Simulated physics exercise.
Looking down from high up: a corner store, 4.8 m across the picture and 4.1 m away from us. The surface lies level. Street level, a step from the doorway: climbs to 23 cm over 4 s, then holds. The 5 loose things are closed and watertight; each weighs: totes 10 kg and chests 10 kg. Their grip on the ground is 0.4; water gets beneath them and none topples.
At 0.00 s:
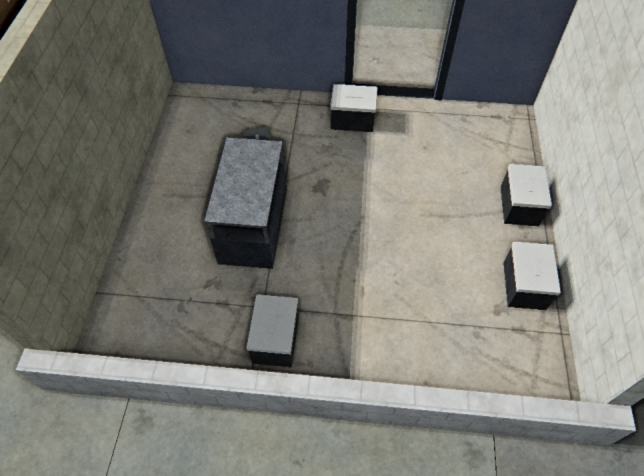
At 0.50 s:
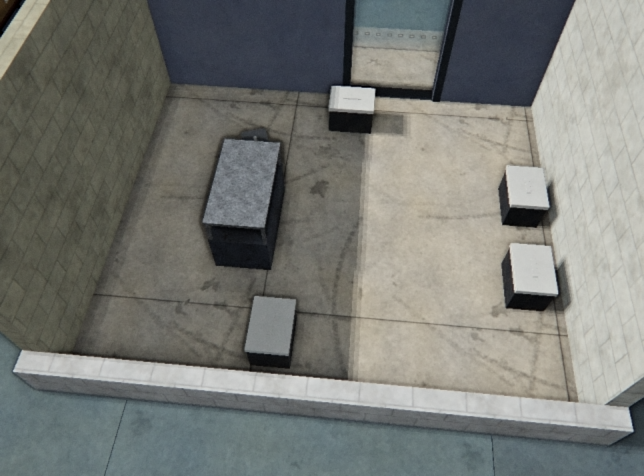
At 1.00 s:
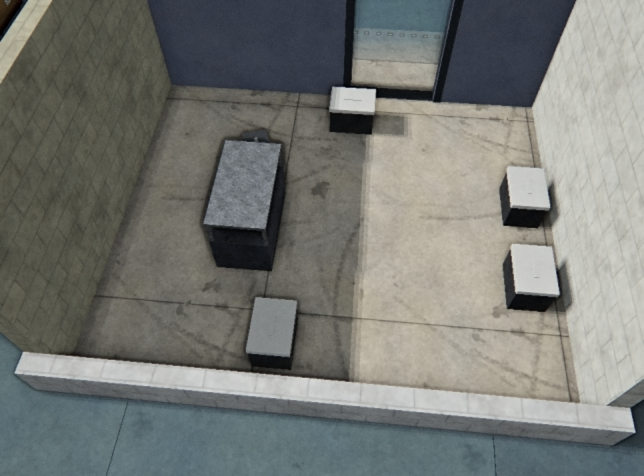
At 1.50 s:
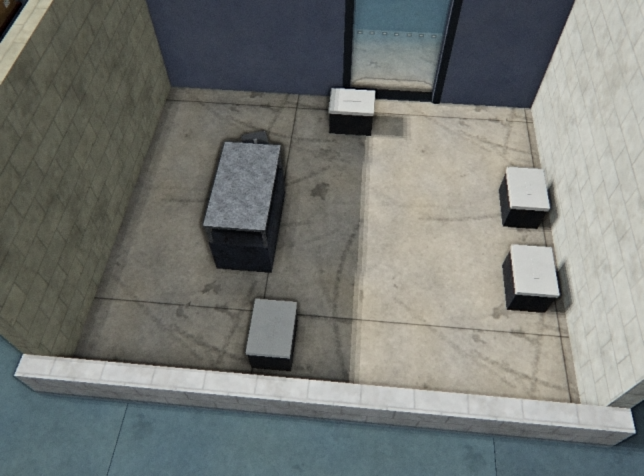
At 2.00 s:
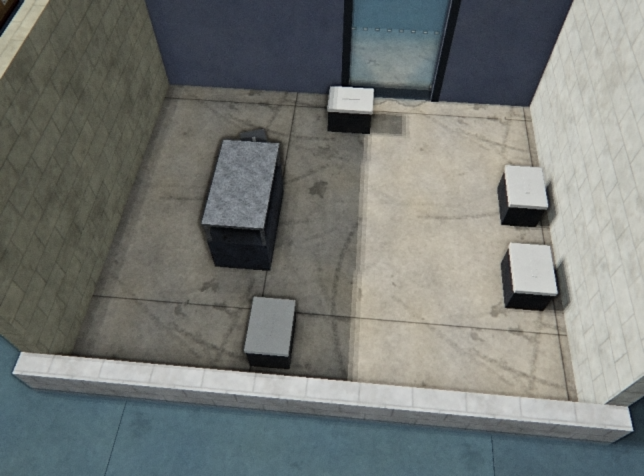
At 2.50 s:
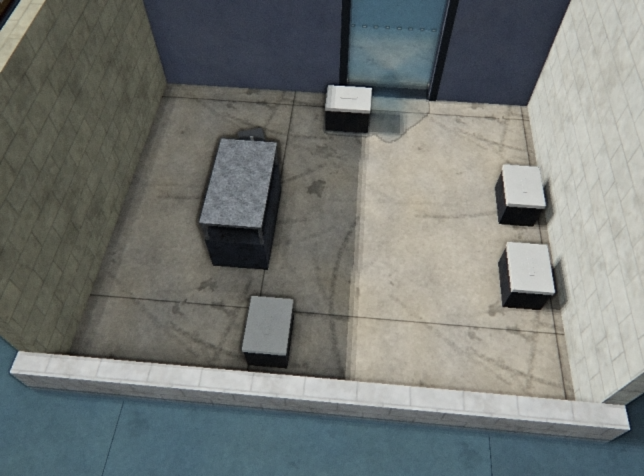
In the video, seen from above, several light-topped boxes and a larger dark block stay still in a walled space while the grey ground outside turns blue-green with water, and a small wet patch finally appears by the doorway.
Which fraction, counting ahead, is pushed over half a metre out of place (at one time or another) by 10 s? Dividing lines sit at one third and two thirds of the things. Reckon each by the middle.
The fraction shifted will be in the top third.
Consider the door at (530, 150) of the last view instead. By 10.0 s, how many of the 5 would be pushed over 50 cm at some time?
The answer then is 2.
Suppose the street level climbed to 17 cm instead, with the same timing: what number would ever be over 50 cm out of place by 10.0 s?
Under that setup the answer is 2.
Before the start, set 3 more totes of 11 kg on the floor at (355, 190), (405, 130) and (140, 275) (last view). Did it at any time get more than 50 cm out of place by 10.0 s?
In the same order as the question: Farther, farther, not as far.
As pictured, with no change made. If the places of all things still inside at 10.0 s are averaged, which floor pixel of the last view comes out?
The centre is close to (334, 236).
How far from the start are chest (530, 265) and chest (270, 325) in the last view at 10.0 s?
Respectively 60 and 200 centimetres.
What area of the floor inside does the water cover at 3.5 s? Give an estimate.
Somewhere about 3.0 m2, give or take.
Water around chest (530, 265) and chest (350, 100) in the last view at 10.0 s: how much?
I'd put it at 11 cm and 6 cm respectively.
After 3.5 s 0 of 5 are over 50 cm from their spots; 0 afloat.
After 4.5 s 1 of 5 are over 50 cm from their spots; 0 afloat.
After 7.0 s 1 of 5 are over 50 cm from their spots; 3 afloat.
After 10.0 s 4 of 5 are over 50 cm from their spots, and 4 have been at some point; 4 afloat.
